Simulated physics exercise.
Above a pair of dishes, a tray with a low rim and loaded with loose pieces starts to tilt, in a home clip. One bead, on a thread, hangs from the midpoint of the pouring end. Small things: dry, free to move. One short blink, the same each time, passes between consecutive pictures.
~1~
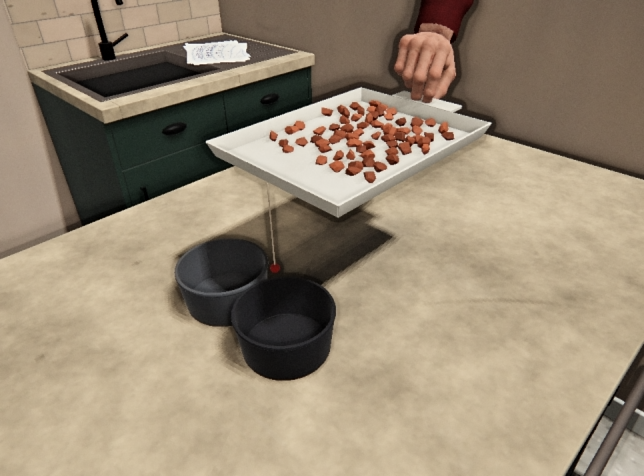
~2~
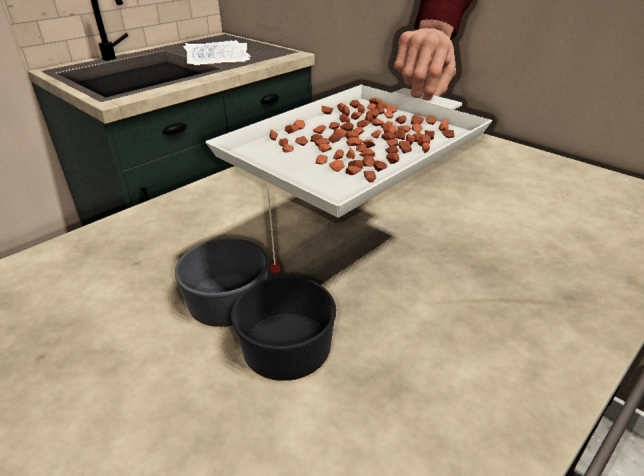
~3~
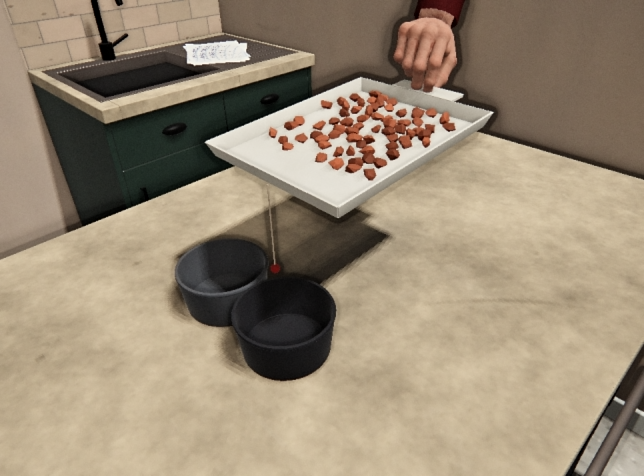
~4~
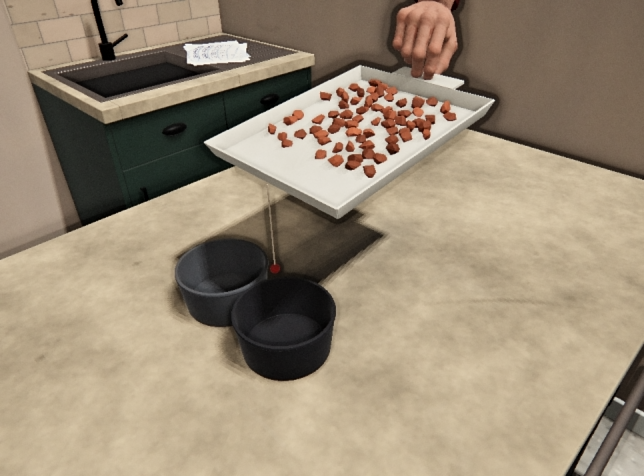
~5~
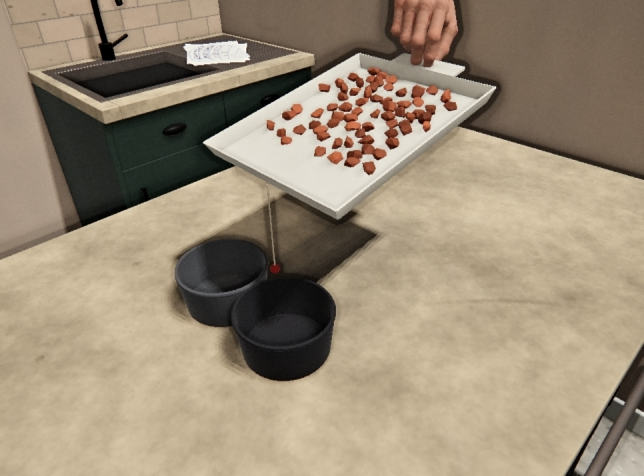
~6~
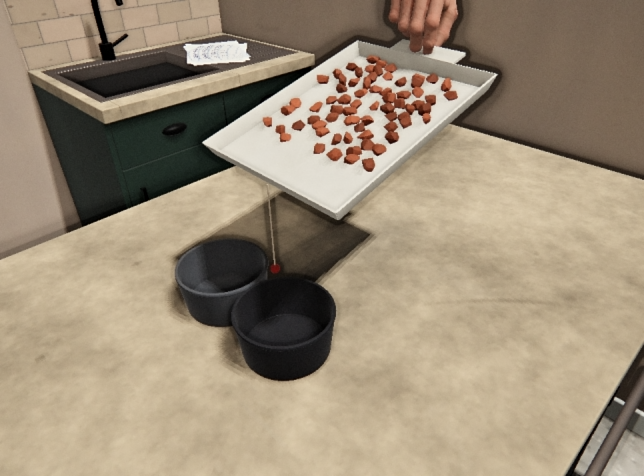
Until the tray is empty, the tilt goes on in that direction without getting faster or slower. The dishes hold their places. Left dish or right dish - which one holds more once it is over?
It pours more generously into the right dish, it seems.
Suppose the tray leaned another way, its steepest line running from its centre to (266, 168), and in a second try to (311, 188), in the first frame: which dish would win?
First: The dish at left. Second: The dish at right.
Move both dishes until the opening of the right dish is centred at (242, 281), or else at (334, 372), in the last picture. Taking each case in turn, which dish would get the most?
The dish to the right at the first, the dish to the left at the second.
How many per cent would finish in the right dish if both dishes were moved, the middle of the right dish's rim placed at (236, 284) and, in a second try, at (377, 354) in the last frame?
Close to 40 in a hundred, then close to 0 in a hundred.
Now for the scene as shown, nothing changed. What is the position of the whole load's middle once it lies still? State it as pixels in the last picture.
Centre at rest: Close to (270, 349).
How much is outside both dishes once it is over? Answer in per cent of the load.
Around 20 in a hundred.
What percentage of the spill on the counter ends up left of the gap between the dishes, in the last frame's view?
Looks to be around 50 per cent of the spill.
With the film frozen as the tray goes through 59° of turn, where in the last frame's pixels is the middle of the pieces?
Its middle sits at about pixel (285, 176).
Shortly afterwards, tray tipped steeply; the bulk on the tray; only a few in the right dish; only a few in the left dish; only a few outside both; a little in the air.
Next, tray tipped right over; near a third on the tray; near a quarter in the right dish; a little in the left dish; a little outside both; near a quarter in the air.
Some moments later, tray tipped past a quarter turn; near half in the right dish; near a quarter in the left dish; near a quarter outside both.
In the end, tray tipped past a quarter turn; near half in the right dish; near a quarter in the left dish; near a quarter outside both.
